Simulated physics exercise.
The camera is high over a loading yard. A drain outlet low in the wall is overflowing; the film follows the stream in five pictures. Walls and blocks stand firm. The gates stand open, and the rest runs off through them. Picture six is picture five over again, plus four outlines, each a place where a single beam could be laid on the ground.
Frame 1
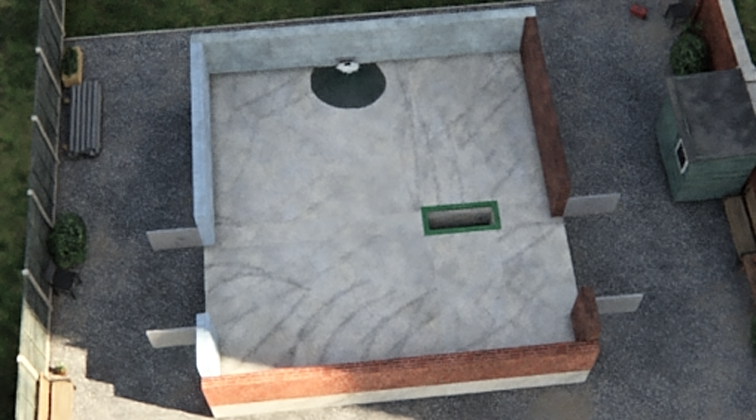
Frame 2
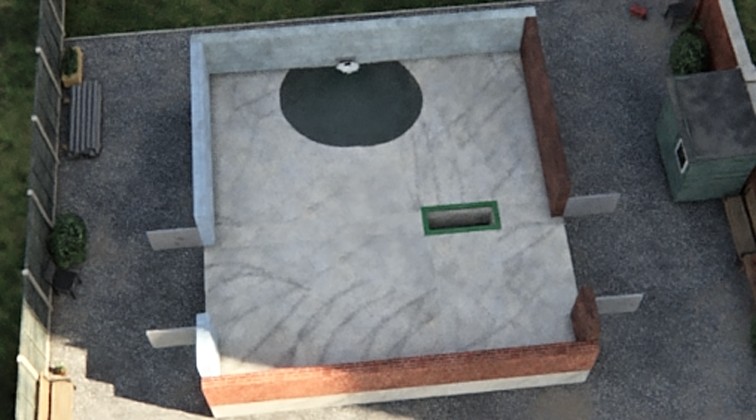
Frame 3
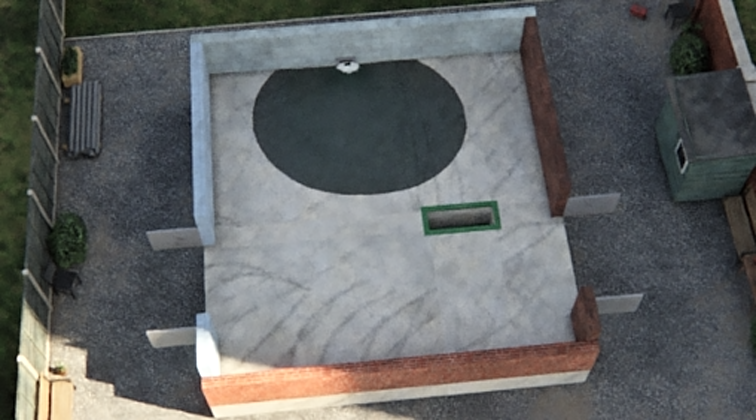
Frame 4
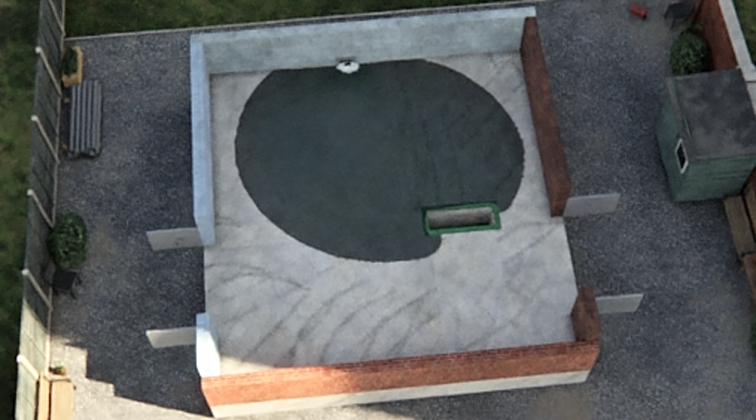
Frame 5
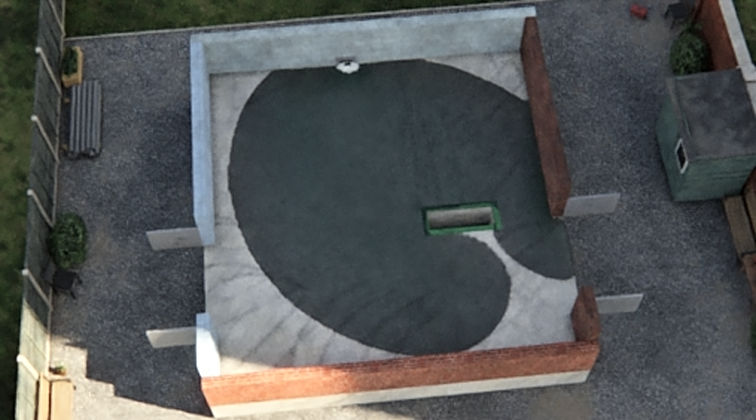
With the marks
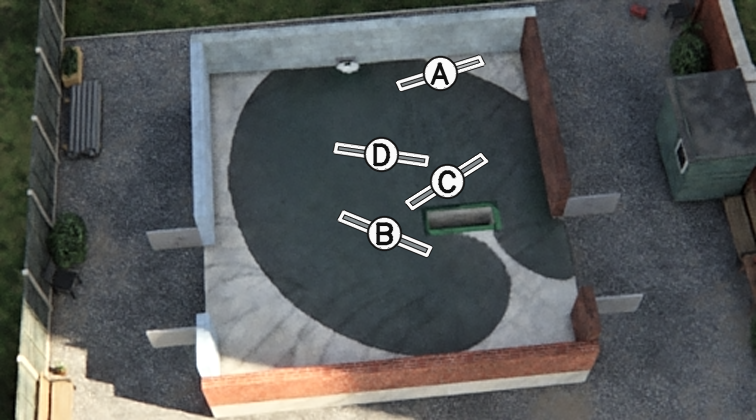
Dark water spreading from an outfall across a pale walled yard, reaching a green-edged drain pit and wrapping around it.
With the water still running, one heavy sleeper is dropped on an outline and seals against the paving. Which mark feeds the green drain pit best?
B beats the others.
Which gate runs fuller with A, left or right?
The right one.
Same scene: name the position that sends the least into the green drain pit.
C it is.
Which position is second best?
That would be A.
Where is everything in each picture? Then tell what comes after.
Outfall at (346, 61); green drain pit at (461, 218); open gate at (561, 265); open gate at (217, 290); water covers 3 % of the ground and shows as far out as (352, 105); green drain pit still dry.
Water covers 11 % of the ground and shows as far out as (408, 126); green drain pit still dry.
Water covers 24 % of the ground and shows as far out as (405, 186); green drain pit still dry.
Water covers 43 % of the ground and shows as far out as (507, 205); green drain pit taking water.
Water covers 67 % of the ground and shows as far out as (481, 333); green drain pit taking water.
On the marked copy, A from (399, 85) to (481, 60); B from (341, 215) to (428, 251); C from (409, 205) to (483, 158); D from (336, 147) to (426, 161).
Choosing A, about 29 % of the stream runs into the green drain pit, about 69 % out by the gates.
Choosing B, about 41 % of the stream runs into the green drain pit, about 56 % out by the gates.
Choosing C, about 9 % of the stream runs into the green drain pit, about 88 % out by the gates.
Choosing D, about 16 % of the stream runs into the green drain pit, about 81 % out by the gates.
